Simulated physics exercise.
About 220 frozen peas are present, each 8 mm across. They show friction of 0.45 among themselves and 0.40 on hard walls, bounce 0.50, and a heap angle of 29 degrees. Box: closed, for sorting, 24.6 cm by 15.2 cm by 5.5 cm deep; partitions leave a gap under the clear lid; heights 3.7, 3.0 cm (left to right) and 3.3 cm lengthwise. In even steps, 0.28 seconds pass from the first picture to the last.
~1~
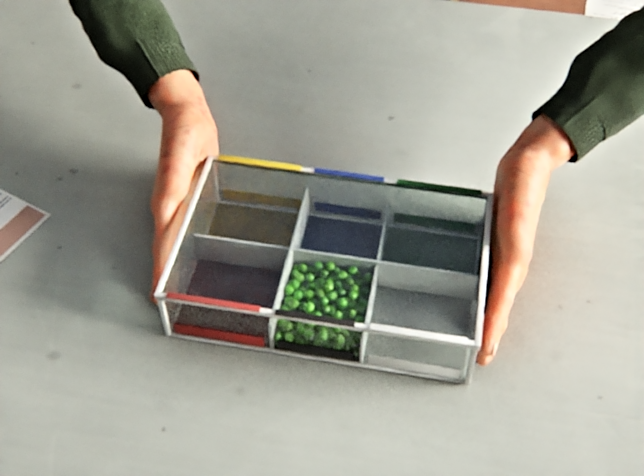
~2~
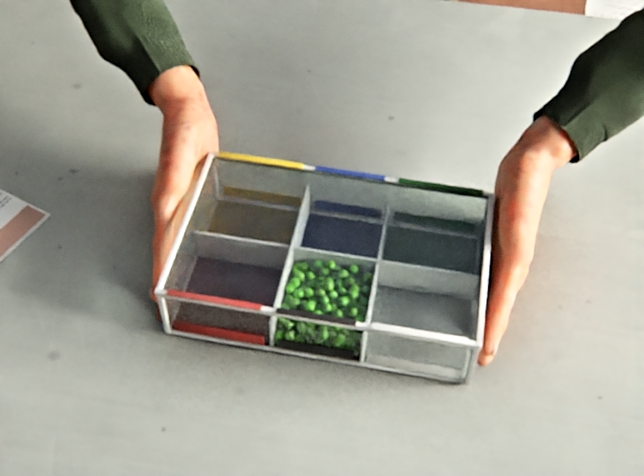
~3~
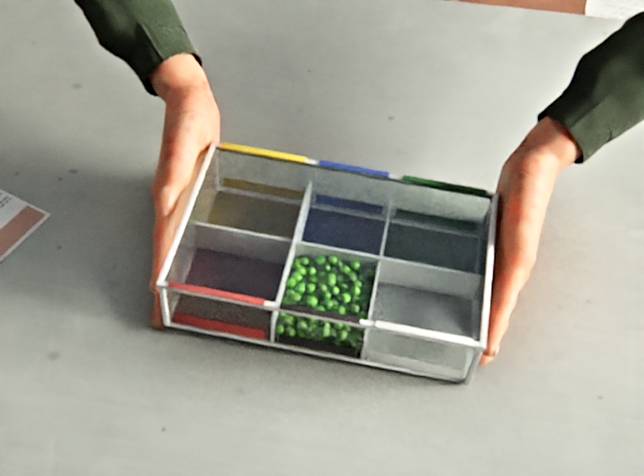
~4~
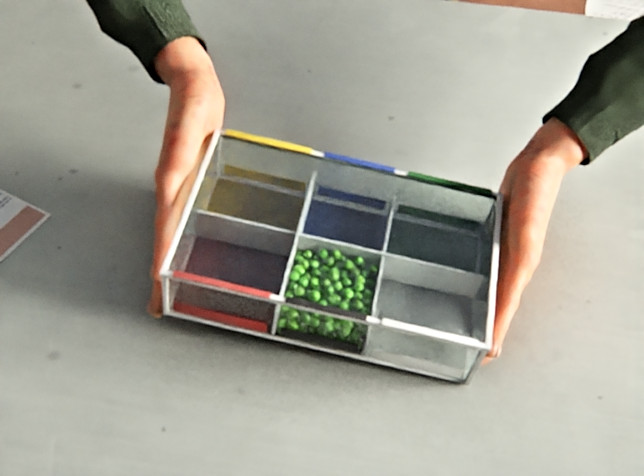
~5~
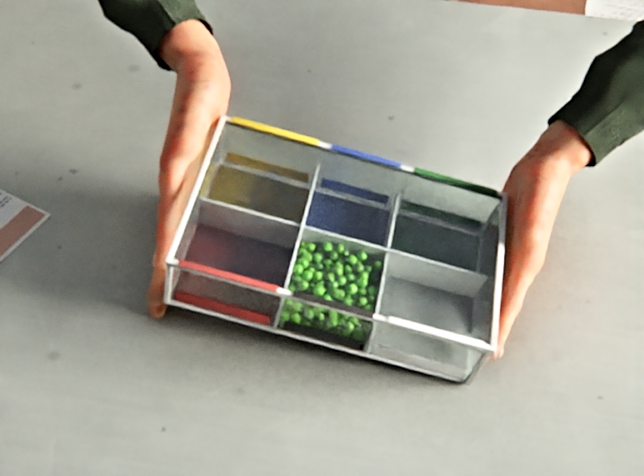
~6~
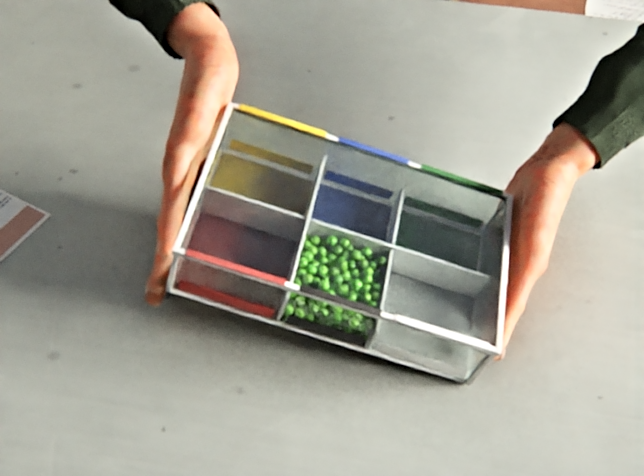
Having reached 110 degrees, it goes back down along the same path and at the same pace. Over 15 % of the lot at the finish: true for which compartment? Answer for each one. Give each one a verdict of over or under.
Red - under; blue - under; green - under; yellow - under; white - over; black - under.
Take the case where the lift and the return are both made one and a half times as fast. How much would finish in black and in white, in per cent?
You'd end up with black at 0 percent and white at 90 percent.
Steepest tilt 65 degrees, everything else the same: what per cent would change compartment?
That works out to close to 25 percent.
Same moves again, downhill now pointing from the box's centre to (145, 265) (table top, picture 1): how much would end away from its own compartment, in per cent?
That would be close to 65 per cent.
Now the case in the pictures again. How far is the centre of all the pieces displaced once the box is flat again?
Roughly 9.5 cm.
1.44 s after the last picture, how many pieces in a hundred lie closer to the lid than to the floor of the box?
About 70 %.
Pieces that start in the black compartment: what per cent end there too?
0 %.
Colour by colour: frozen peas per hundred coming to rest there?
The red one ends with 0, blue 0, green 10, yellow 0, white 90 and black 0 per cent.
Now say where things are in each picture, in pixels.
In the first picture, box tilt 0 degrees, front corners at (161, 294) and (475, 343); black 100 %.
In the second picture, box tilt 1 degrees, front corners at (161, 291) and (476, 343).
In the third picture, box tilt 4 degrees, front corners at (163, 283) and (480, 344), lowest corner right front.
In the fourth picture, box tilt 7 degrees, front corners at (167, 272) and (485, 345), lowest corner right front.
In the fifth picture, box tilt 11 degrees, front corners at (172, 261) and (490, 347), lowest corner right front.
In the sixth picture, box tilt 15 degrees, front corners at (179, 250) and (495, 349), lowest corner right front; black 100 %.
Then, 1.44 s after the last picture, tilt 110 degrees; white 85 %, black 15 %.
Then, 2.39 s after the last picture, tilt 50 degrees; green 10 %, white 90 %.
Then, 3.34 s after the last picture, tilt 0 degrees; green 10 %, white 90 %.
In the end, red 0 %, blue 0 %, green 10 %, yellow 0 %, white 90 %, black 0 %.
